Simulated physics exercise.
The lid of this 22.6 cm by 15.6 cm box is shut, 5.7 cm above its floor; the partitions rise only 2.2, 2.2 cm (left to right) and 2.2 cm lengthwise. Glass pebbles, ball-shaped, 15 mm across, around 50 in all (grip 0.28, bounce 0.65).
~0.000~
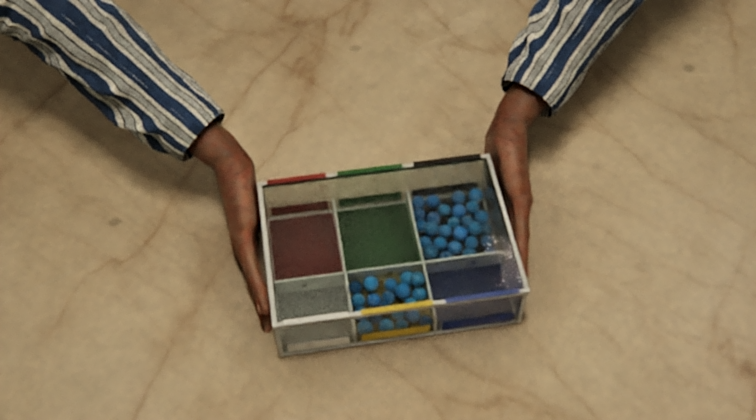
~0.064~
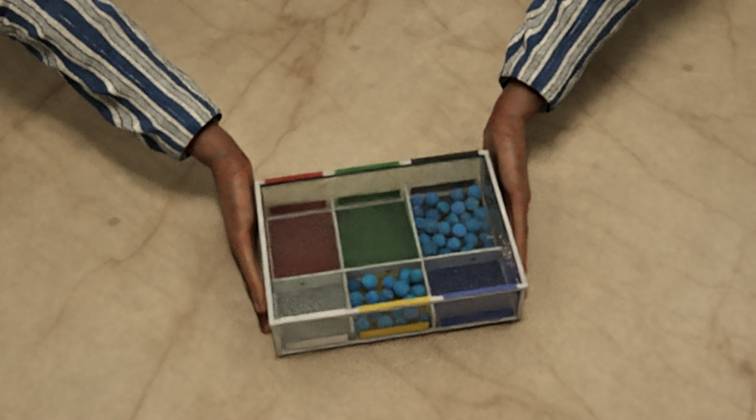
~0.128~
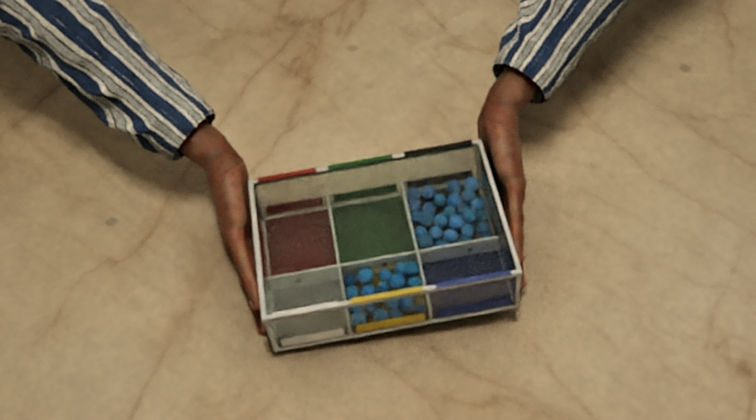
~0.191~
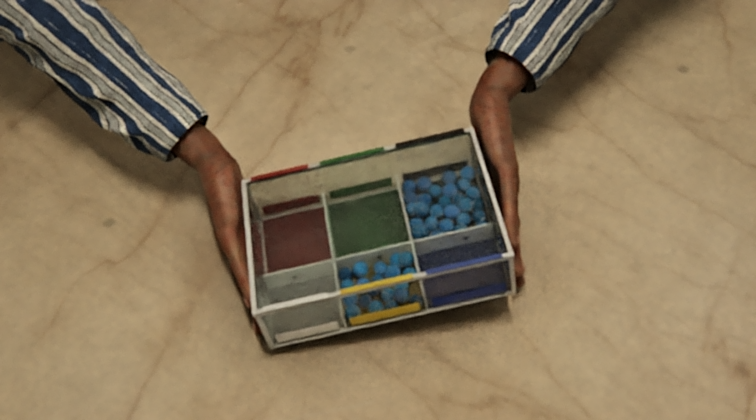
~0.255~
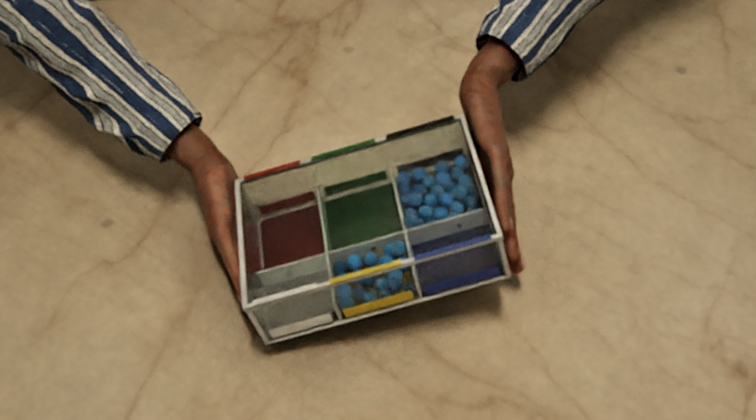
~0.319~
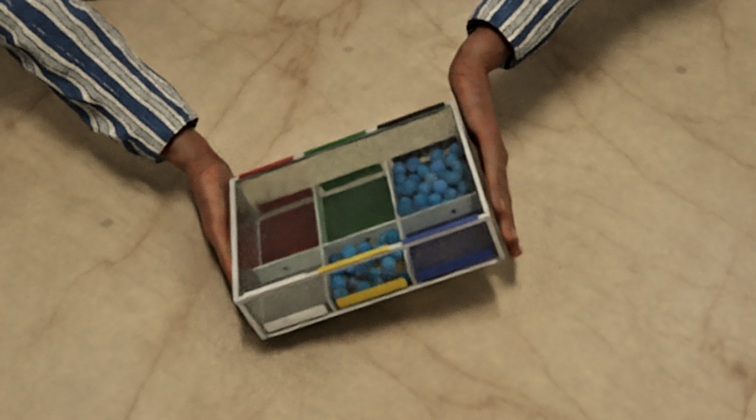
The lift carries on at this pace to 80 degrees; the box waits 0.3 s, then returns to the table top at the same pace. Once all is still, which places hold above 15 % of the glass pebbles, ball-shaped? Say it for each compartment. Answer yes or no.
Red: Yes, blue: No, green: No, yellow: Yes, white: No, black: Yes.
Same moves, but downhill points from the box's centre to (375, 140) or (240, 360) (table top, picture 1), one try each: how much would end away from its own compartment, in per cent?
Some 10 and 55 per cent.
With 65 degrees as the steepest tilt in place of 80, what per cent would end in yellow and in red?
Yellow 35; red 10.
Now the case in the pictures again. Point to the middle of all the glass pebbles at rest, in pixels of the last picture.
Around (341, 244).
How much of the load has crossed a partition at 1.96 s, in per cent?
About 55 per cent.
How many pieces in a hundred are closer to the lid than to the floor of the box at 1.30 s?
Roughly 30 per cent.
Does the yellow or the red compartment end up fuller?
It is the red one.
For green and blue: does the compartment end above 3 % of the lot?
Green yes; blue no.
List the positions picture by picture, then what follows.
Box tilt 0 degrees, front corners at (277, 324) and (524, 290); yellow 40 %, black 60 %, in the first frame.
Box tilt 1 degrees, front corners at (274, 322) and (523, 285), in the second frame.
Box tilt 6 degrees, front corners at (266, 317) and (517, 271), lowest corner left back, in the third frame.
Box tilt 11 degrees, front corners at (257, 311) and (509, 254), lowest corner left back, in the fourth frame.
Box tilt 16 degrees, front corners at (247, 306) and (498, 235), lowest corner left back, in the fifth frame.
Box tilt 21 degrees, front corners at (239, 299) and (485, 215), lowest corner left back; yellow 40 %, black 60 %. Its pace works out near 80 degrees a second, in the sixth frame.
After 1.30 s, tilt 80 degrees; red 20 %, green 10 %, yellow 25 %, black 45 %.
Then, at 1.96 s, tilt 40 degrees; red 45 %, green 10 %, yellow 20 %, black 25 %.
Then, at 2.66 s, tilt 0 degrees; red 50 %, green 5 %, yellow 20 %, black 25 %.
In the end, at 3.7 s, red 50 %, blue 0 %, green 5 %, yellow 20 %, white 0 %, black 25 %.
